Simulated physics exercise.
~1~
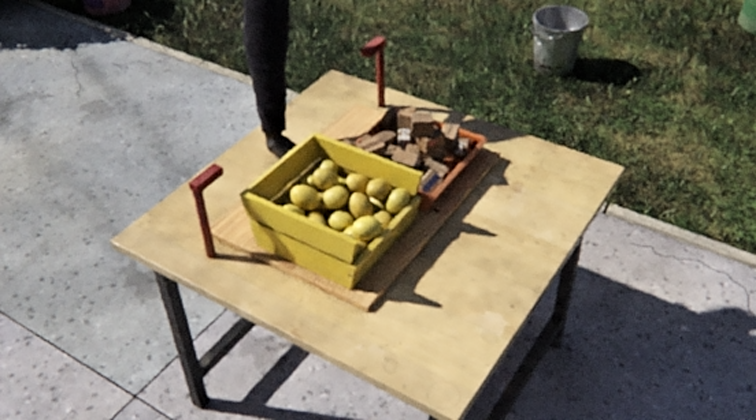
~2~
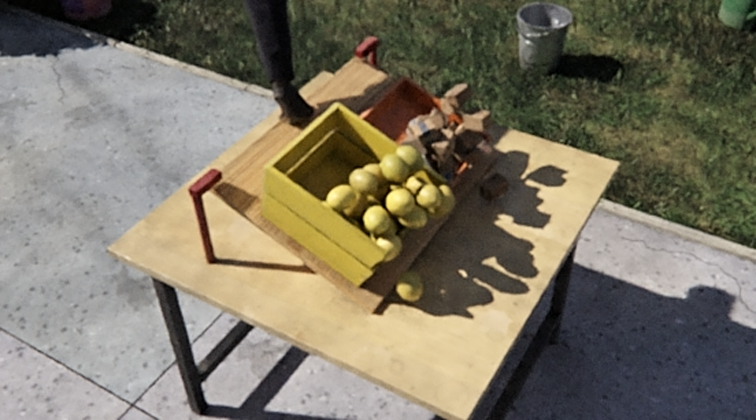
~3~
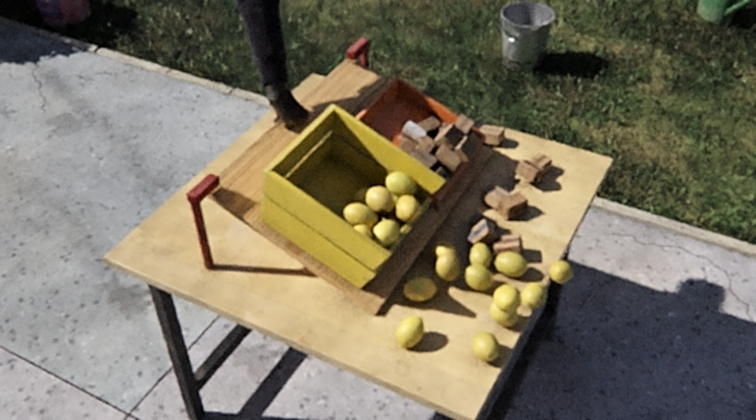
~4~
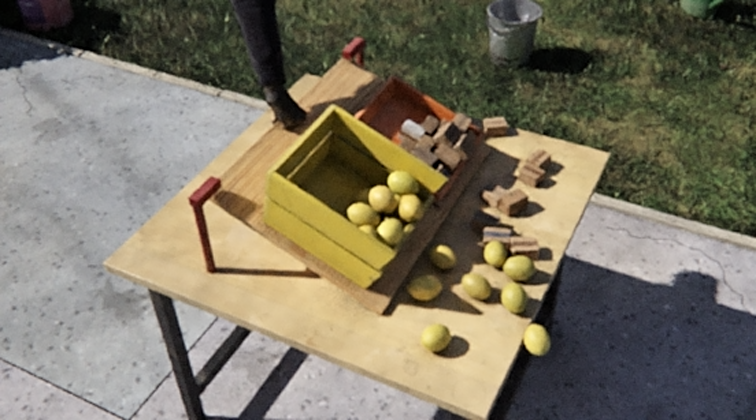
An arm tips up a board, spilling lemons and small blocks from two containers rightward.
